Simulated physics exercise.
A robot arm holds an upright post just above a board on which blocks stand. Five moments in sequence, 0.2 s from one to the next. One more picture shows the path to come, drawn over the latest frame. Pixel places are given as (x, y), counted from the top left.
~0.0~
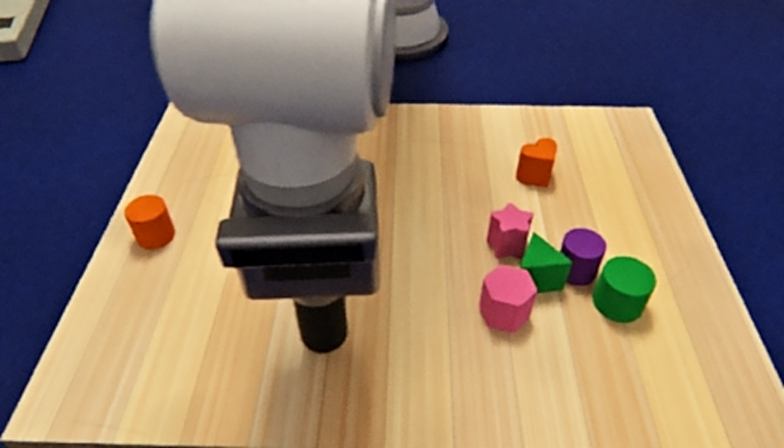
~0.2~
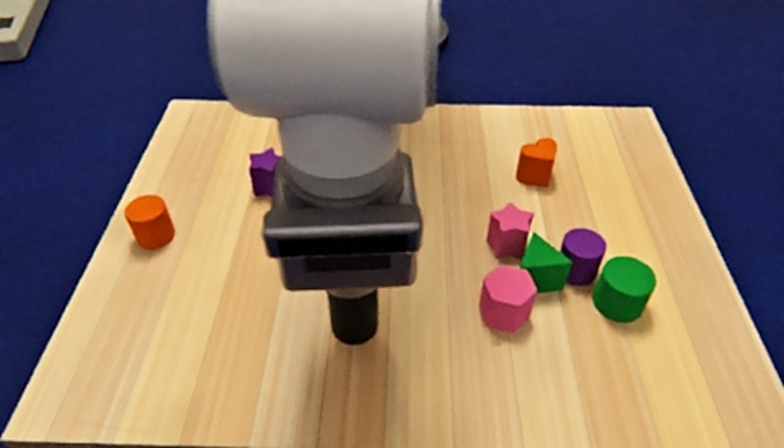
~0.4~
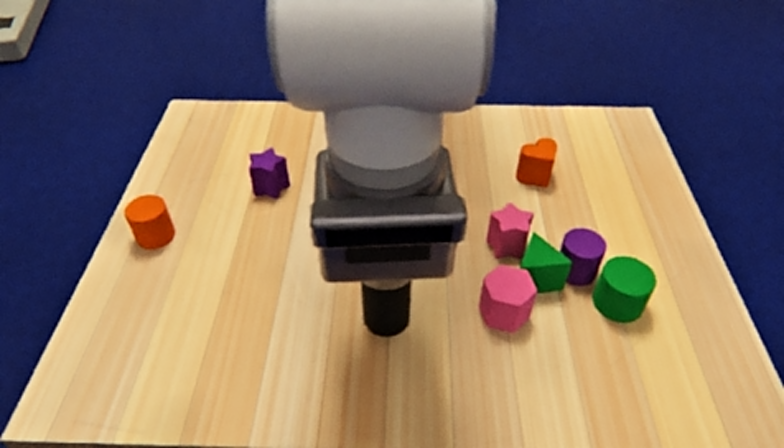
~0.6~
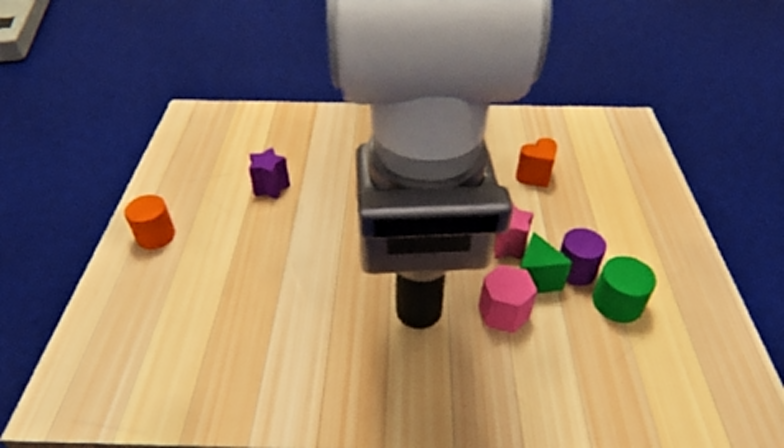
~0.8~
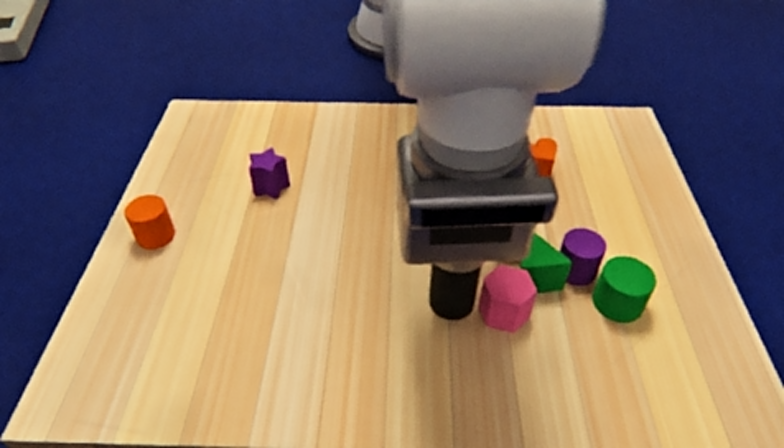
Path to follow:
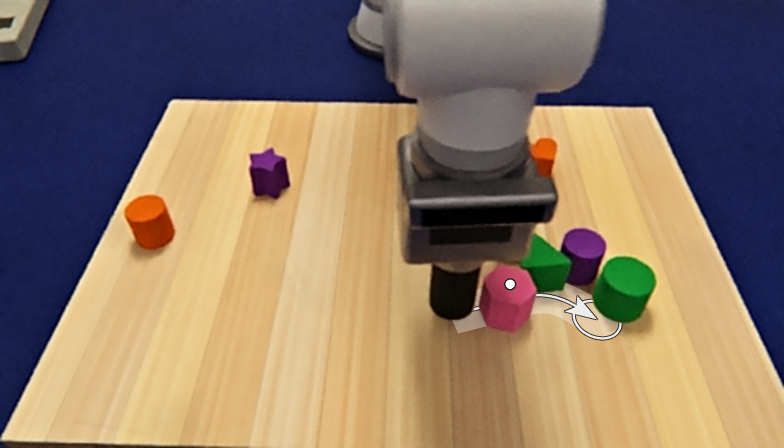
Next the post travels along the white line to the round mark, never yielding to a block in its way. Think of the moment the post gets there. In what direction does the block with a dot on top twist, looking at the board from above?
Clockwise rotation.
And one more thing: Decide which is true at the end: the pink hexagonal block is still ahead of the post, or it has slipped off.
The post still has it in front.
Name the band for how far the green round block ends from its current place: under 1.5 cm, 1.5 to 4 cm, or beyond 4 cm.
Its final spot will lie 1.5 to 4 cm from the current one.
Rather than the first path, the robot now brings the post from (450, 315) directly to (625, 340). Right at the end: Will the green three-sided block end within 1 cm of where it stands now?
Final answer: Yes.
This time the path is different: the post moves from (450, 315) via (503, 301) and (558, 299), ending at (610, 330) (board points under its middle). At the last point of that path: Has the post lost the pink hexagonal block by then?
My answer is no.
The drawn path runs from (450, 315) through (499, 303) and (548, 296) to (597, 319); the dot is on the pink hexagonal block.
The first path, step by step. One third of the way, post (503, 290); pink hexagonal block (554, 284), turned 30° clockwise; green three-sided block (545, 250).
Two thirds of the way, post (554, 283); pink hexagonal block (601, 292), turned 55° clockwise; green three-sided block (553, 238), turned 30° clockwise; purple round block (591, 240); green round block (642, 275).
At the end, post (602, 306); pink hexagonal block (651, 322), turned 65° clockwise; green three-sided block (554, 238), turned 30° clockwise; purple round block (591, 240); green round block (657, 278).
